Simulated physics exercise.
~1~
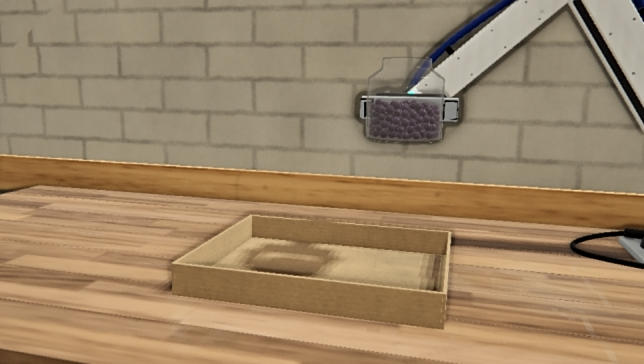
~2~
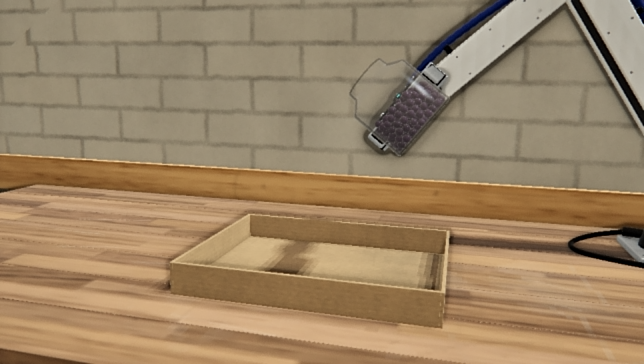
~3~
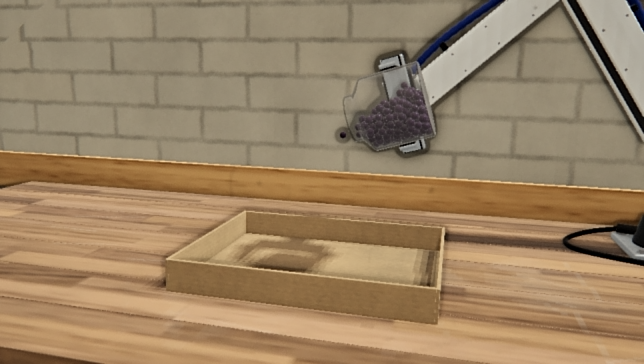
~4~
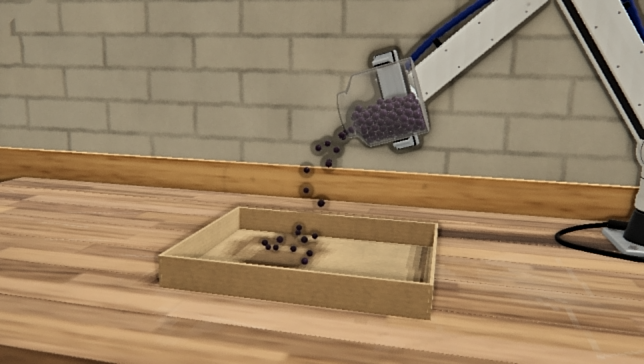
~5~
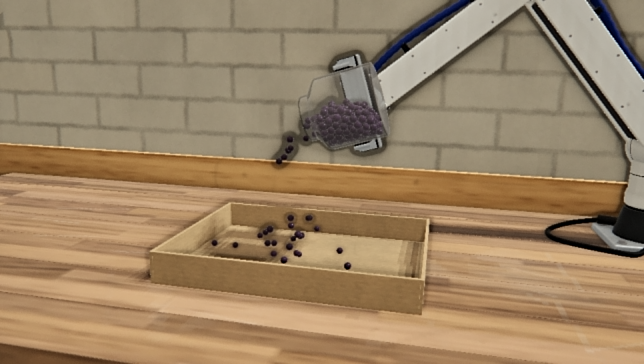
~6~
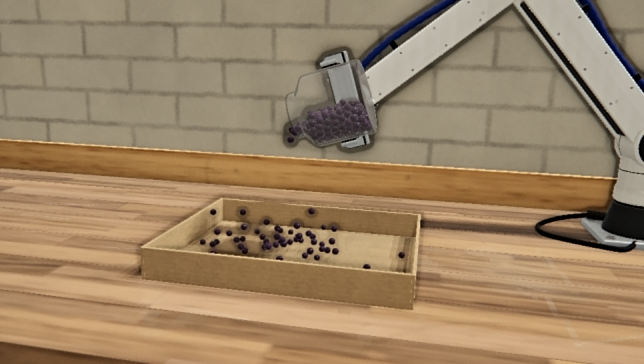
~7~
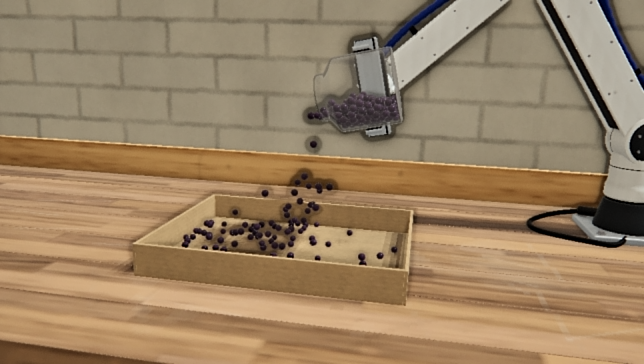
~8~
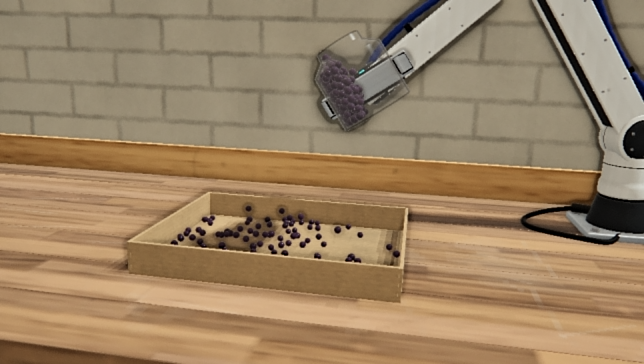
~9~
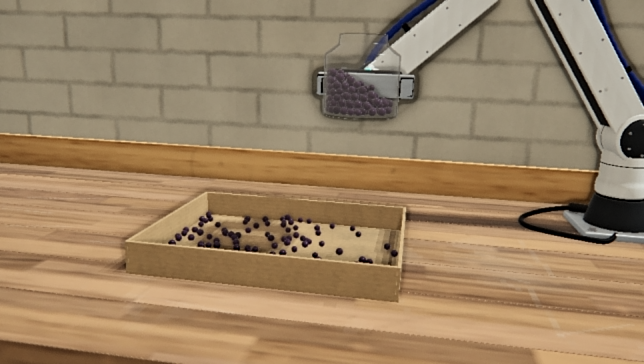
A robot arm tips a clear jar, spills some dark beads into a tray, then rights it.
